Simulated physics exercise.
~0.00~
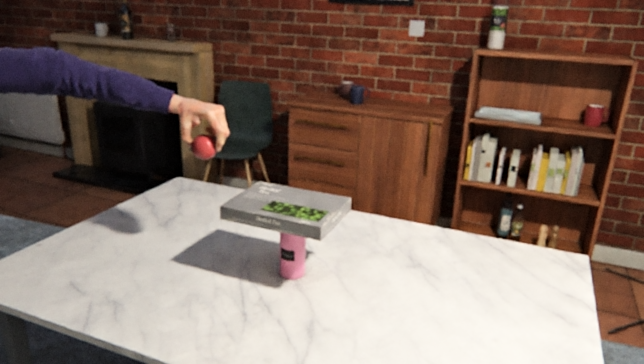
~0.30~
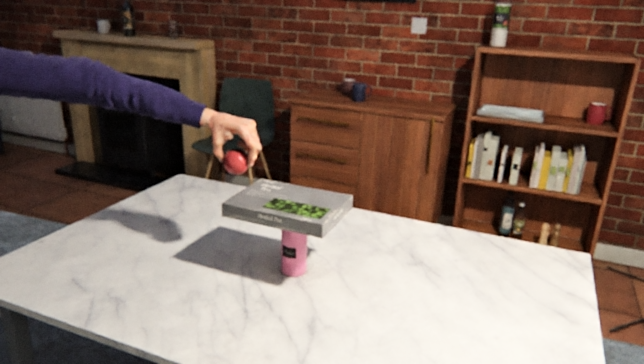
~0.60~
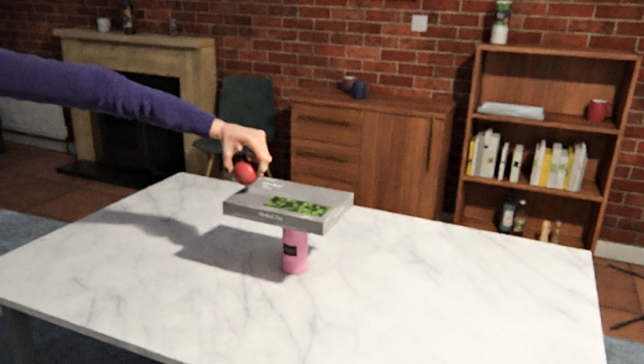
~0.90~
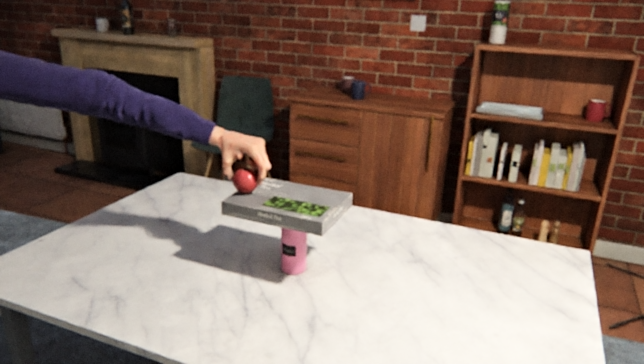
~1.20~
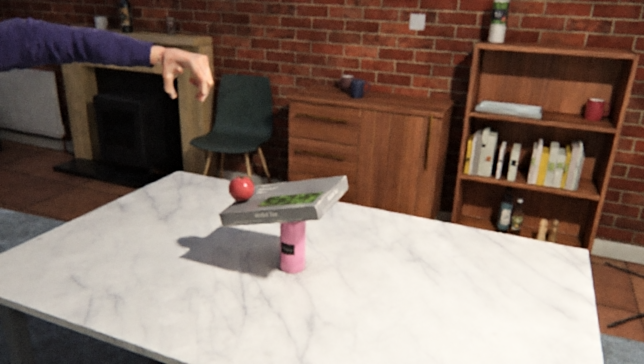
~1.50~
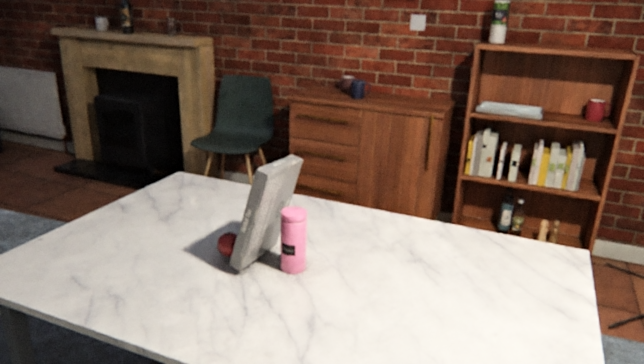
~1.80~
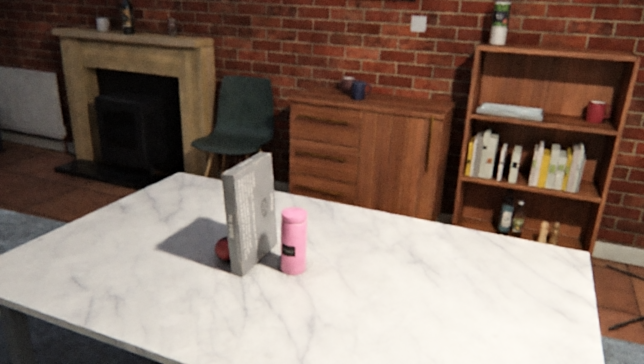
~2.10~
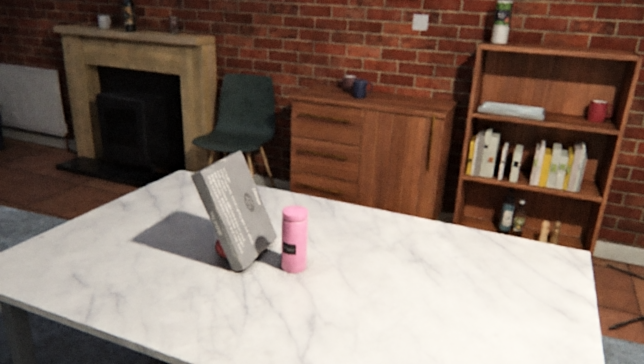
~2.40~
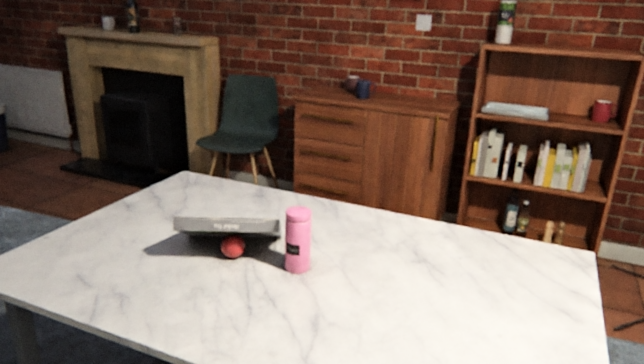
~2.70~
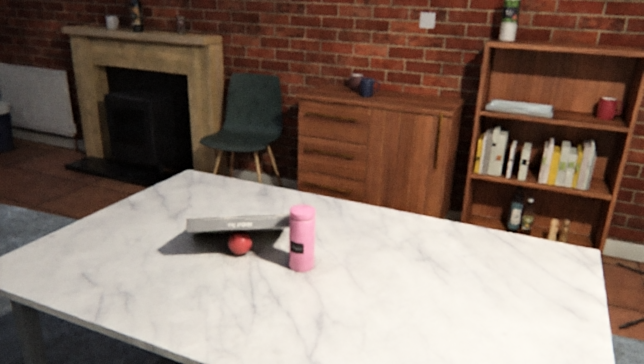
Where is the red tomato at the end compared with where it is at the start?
At the start the red tomato is held in a hand above the table, to the left of the grey packet. At the end it rests on the tabletop in front of the fallen packet, just left of the pink jar.
